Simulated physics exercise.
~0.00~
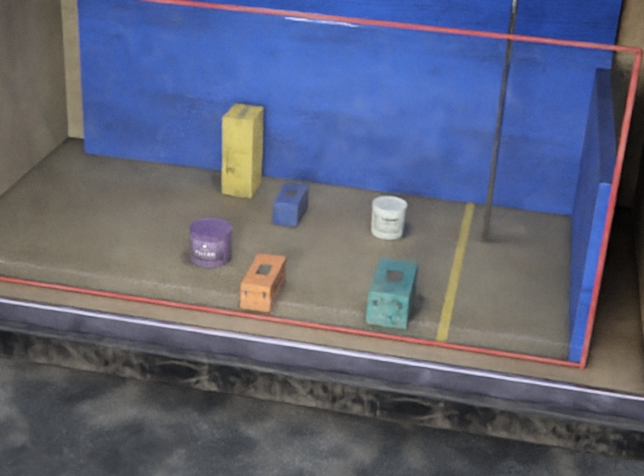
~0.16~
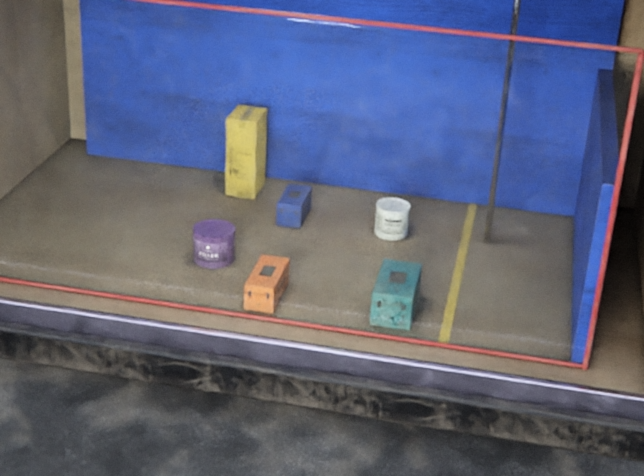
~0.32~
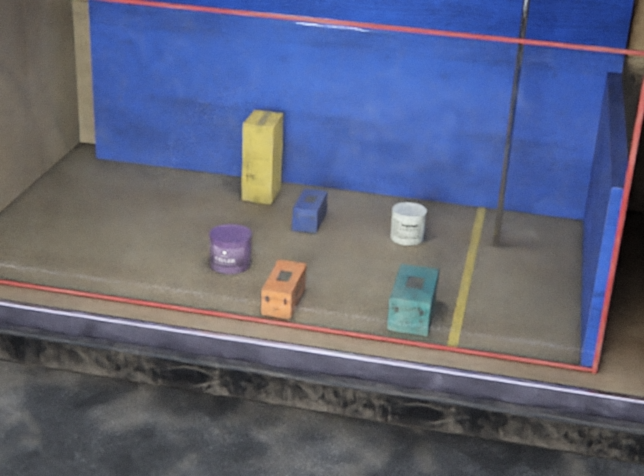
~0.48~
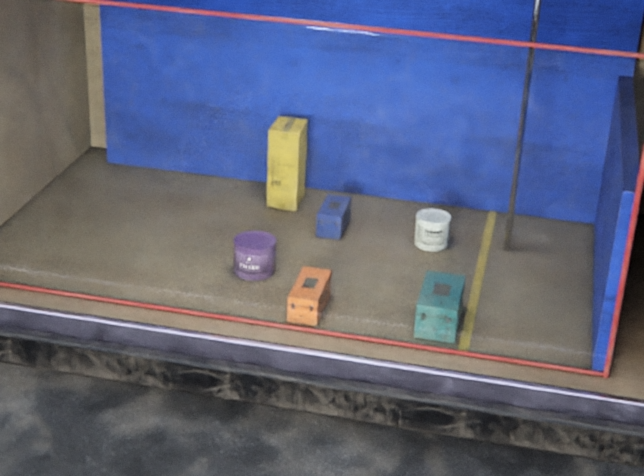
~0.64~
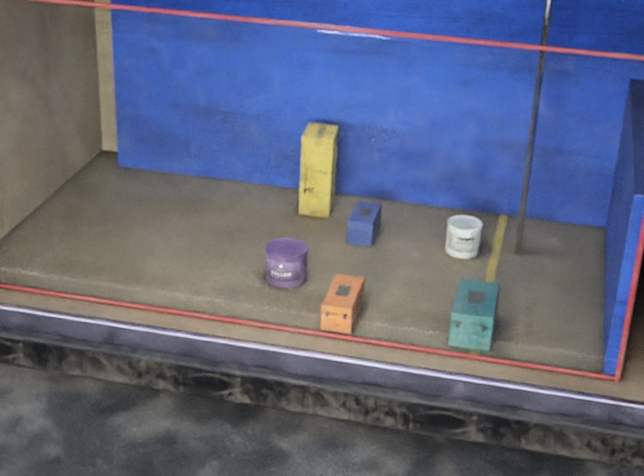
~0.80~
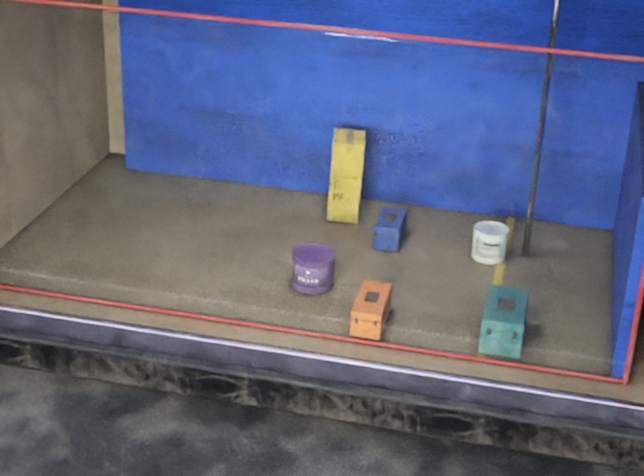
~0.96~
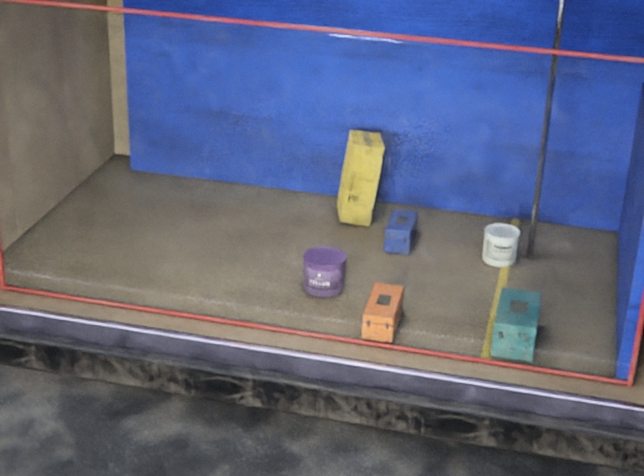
In a van's cargo bay with blue walls, toolboxes, two buckets and a tall yellow box slide right together as the view pans slightly left, and the teal toolbox ends past the yellow line while the others stop short of it.
